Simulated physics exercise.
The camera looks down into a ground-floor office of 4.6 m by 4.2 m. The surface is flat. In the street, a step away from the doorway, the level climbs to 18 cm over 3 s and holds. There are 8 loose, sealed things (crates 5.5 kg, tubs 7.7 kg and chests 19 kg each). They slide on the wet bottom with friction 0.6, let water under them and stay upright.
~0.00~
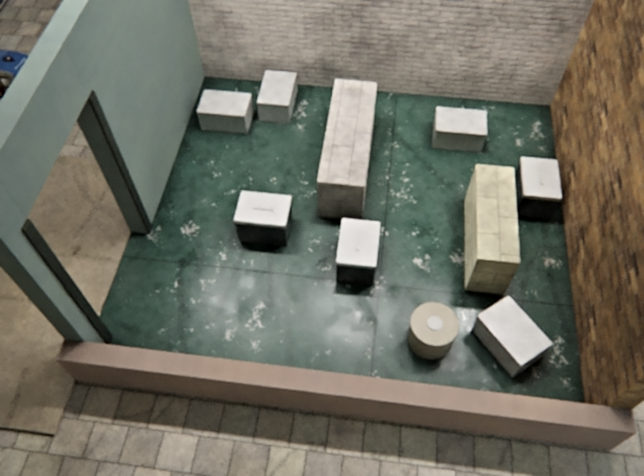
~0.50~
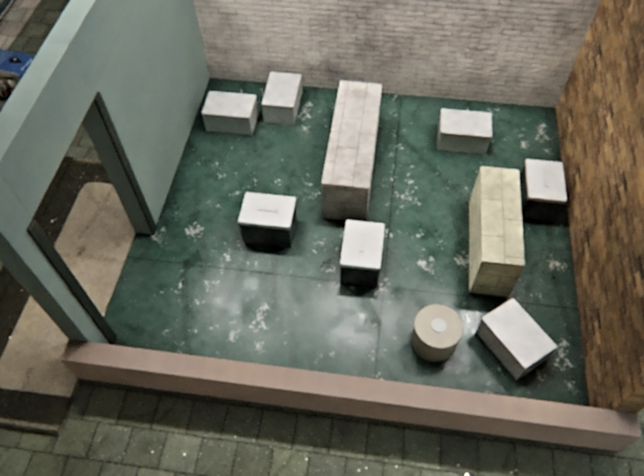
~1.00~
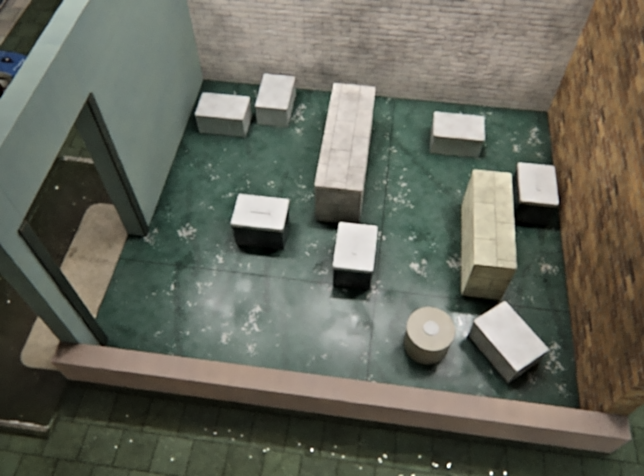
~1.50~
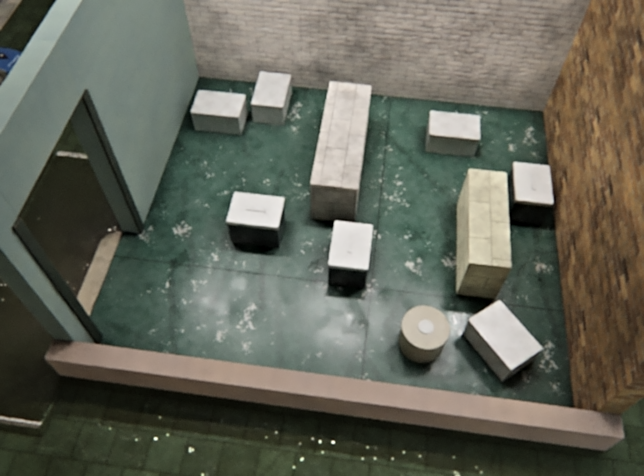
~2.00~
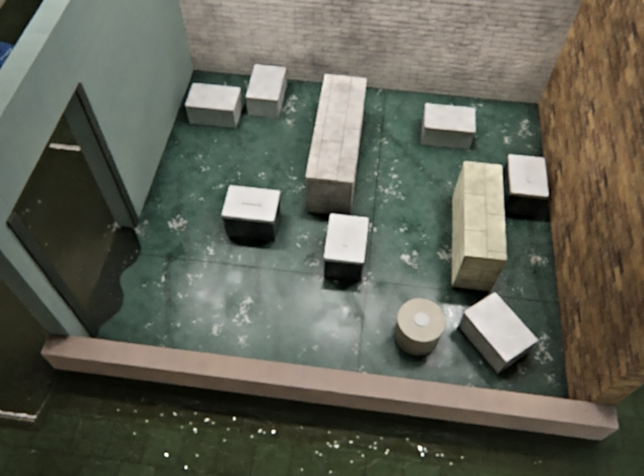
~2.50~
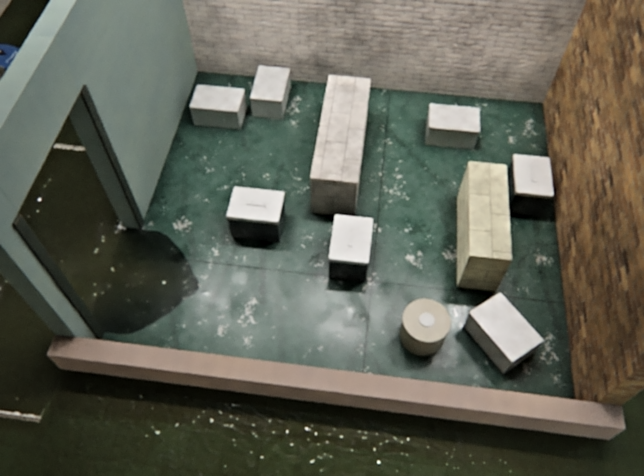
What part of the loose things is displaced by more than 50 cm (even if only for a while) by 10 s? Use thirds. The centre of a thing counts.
Share: Not even a third.
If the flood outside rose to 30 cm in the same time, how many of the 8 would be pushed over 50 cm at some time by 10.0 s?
Then 7.
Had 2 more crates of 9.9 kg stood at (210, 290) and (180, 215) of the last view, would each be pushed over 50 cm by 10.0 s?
In turn: Over, short of it.
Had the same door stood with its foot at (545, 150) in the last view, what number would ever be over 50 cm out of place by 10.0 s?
In that case 3 of them.
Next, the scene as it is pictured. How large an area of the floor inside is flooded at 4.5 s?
About 6.0 m2.
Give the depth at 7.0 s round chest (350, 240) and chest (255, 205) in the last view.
Roughly 5 and 6 cm.
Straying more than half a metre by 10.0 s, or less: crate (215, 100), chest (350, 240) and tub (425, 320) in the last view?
In that order: Short of it, short of it, over.
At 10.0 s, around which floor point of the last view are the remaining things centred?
Around (386, 180).
After 3.5 s 0 of 8 are over 50 cm from their spots; 0 afloat.
After 4.5 s 0 of 8 are over 50 cm from their spots; 0 afloat.
After 7.0 s 2 of 8 are over 50 cm from their spots; 2 afloat.
After 10.0 s 2 of 8 are over 50 cm from their spots, and 2 have been at some point; 4 afloat.
